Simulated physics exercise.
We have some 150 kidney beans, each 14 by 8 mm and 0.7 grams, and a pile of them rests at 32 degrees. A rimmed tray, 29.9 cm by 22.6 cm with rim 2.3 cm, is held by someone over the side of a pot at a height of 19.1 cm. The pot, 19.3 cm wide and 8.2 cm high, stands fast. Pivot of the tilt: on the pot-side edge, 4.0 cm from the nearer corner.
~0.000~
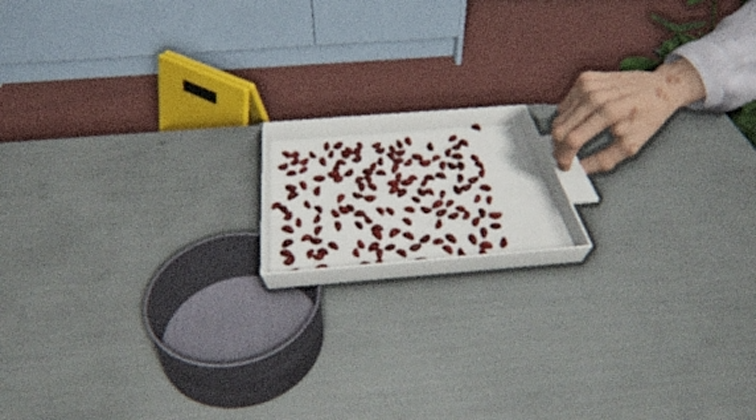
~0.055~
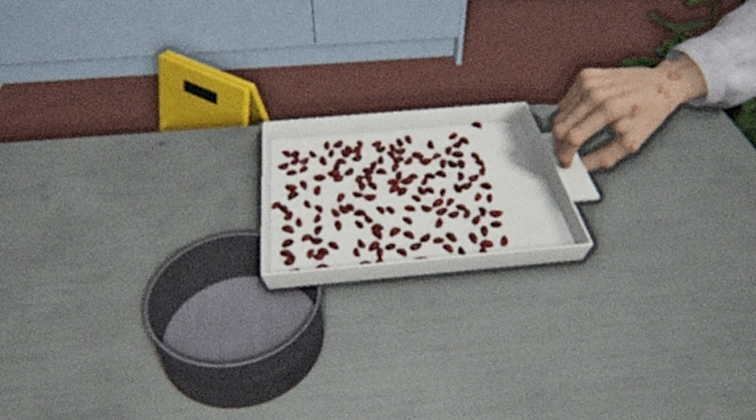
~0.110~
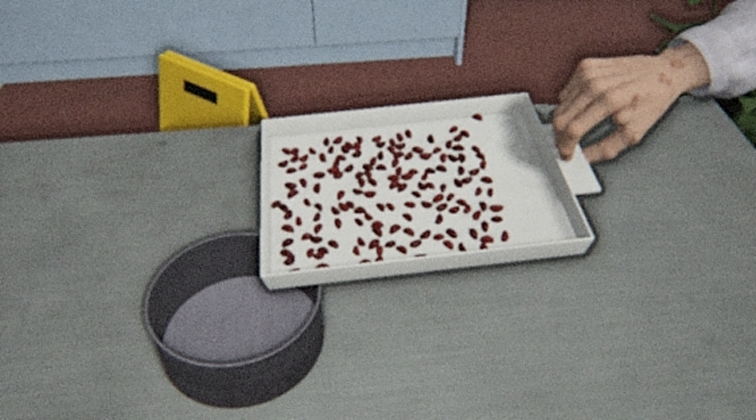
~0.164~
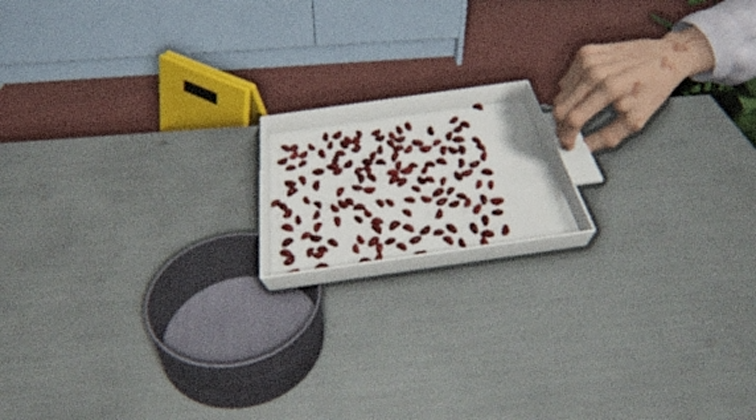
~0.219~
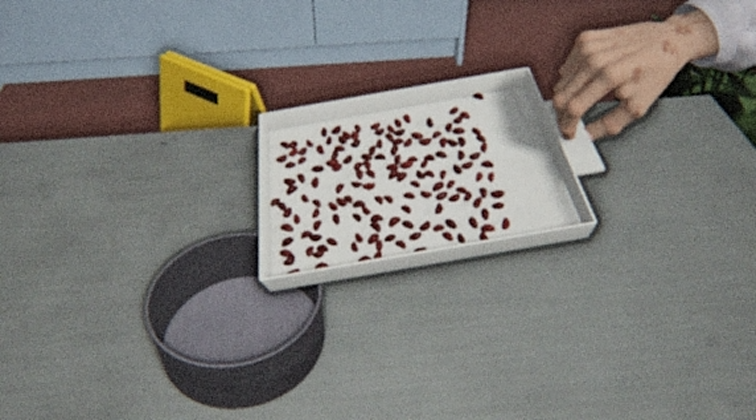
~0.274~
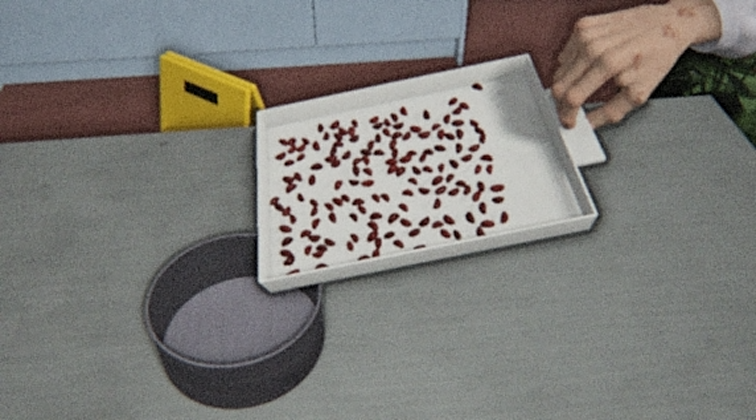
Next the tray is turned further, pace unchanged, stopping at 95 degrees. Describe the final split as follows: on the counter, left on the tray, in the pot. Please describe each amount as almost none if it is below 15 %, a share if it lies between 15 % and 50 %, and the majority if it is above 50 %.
Counter: More than half. Tray: Little. Pot: A moderate amount.
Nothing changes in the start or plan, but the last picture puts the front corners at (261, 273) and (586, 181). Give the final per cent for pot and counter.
Per cent by place - pot 85, counter 15.
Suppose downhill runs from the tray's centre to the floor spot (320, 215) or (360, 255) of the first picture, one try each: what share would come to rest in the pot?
The share comes to about 75 in a hundred, then about 0 in a hundred.
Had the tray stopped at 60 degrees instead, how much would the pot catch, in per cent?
The pot would get around 0 per cent.
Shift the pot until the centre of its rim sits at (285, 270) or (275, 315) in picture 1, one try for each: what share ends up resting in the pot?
Spot one: Some 0 per cent; spot two: Some 85 per cent.
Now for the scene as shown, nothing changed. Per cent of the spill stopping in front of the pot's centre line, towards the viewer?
Roughly 100 per cent.
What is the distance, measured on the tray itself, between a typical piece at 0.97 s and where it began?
Roughly 9 cm.
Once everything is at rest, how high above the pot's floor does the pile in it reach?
Roughly 1.0 centimetres.
After 0.97 s, tilt 51 degrees; the tray holds 100 %, the pot 0 %.
After 1.44 s, tilt 77 degrees; the tray holds 85 %, the pot 0 %.
Then, at 1.97 s, tilt 95 degrees; the tray holds 5 %, the pot 25 %.
At rest (3.4 s), counter 75 %, tray 5 %, pot 25 %.
